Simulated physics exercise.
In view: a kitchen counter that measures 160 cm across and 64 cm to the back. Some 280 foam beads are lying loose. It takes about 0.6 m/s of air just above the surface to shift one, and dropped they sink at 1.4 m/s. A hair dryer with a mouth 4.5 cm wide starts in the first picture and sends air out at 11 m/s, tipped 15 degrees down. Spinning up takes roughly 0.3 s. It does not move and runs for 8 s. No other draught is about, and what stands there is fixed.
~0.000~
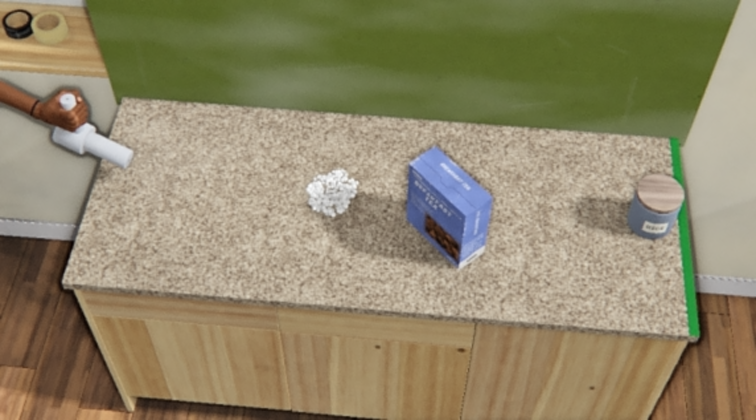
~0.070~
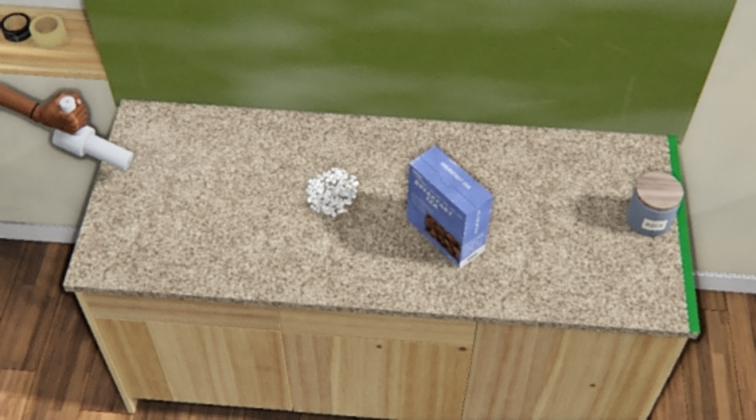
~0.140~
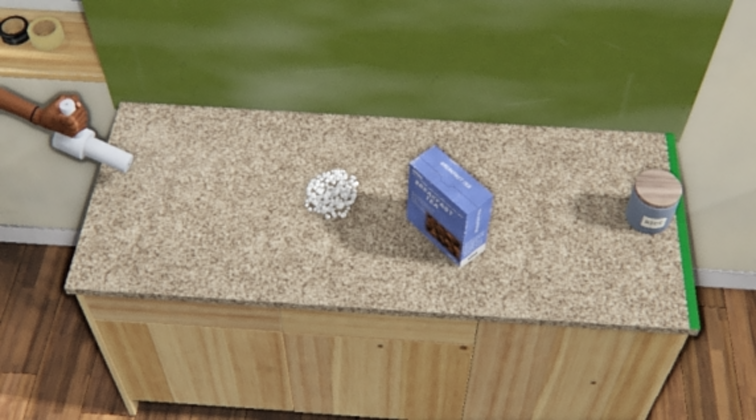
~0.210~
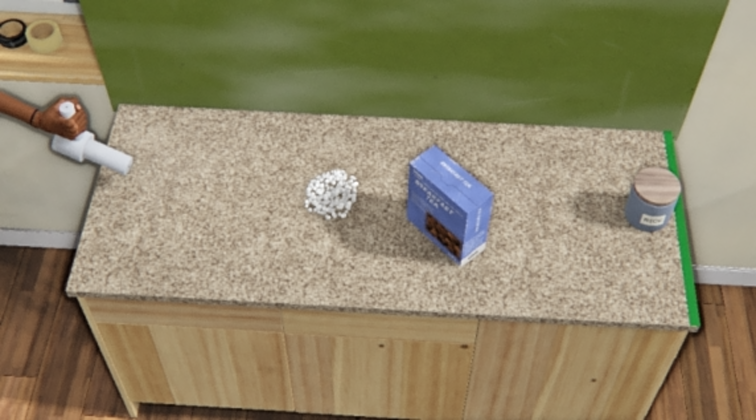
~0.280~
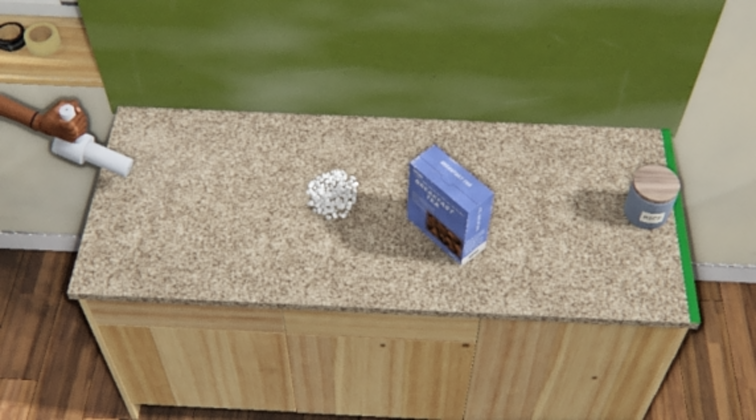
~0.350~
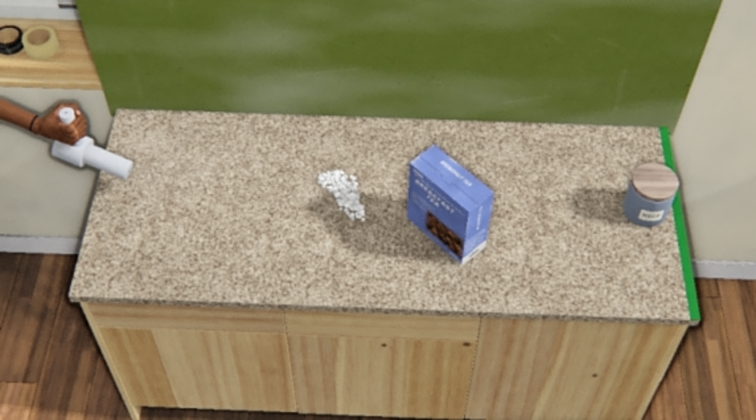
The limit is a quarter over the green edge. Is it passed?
Answer: Yes.
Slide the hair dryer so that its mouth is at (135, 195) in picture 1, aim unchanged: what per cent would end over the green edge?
Then about 80 %.
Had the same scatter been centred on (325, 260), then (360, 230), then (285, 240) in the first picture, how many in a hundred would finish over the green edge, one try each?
In turn about 2 %, 40 %, 10 %.
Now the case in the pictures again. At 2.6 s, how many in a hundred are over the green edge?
Near 80 %.
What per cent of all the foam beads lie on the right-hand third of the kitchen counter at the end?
About 20 %.
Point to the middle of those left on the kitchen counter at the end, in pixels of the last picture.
Around (592, 203).
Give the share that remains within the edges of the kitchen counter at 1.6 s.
About 80 %.
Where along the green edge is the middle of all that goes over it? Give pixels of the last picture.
Around (672, 153).
After 1.6 s, 15 % are over the green edge; the middle of those still in play is near (592, 156); 1 % have settled or left.
After 2.6 s, 79 % are over the green edge; the middle of those still in play is near (592, 203); 75 % have settled or left.
After 4.4 s, 80 % are over the green edge; the middle of those still in play is near (592, 203); 82 % have settled or left.
After 8.0 s, at the end, 81 % are over the green edge; the middle of those still in play is near (592, 203).
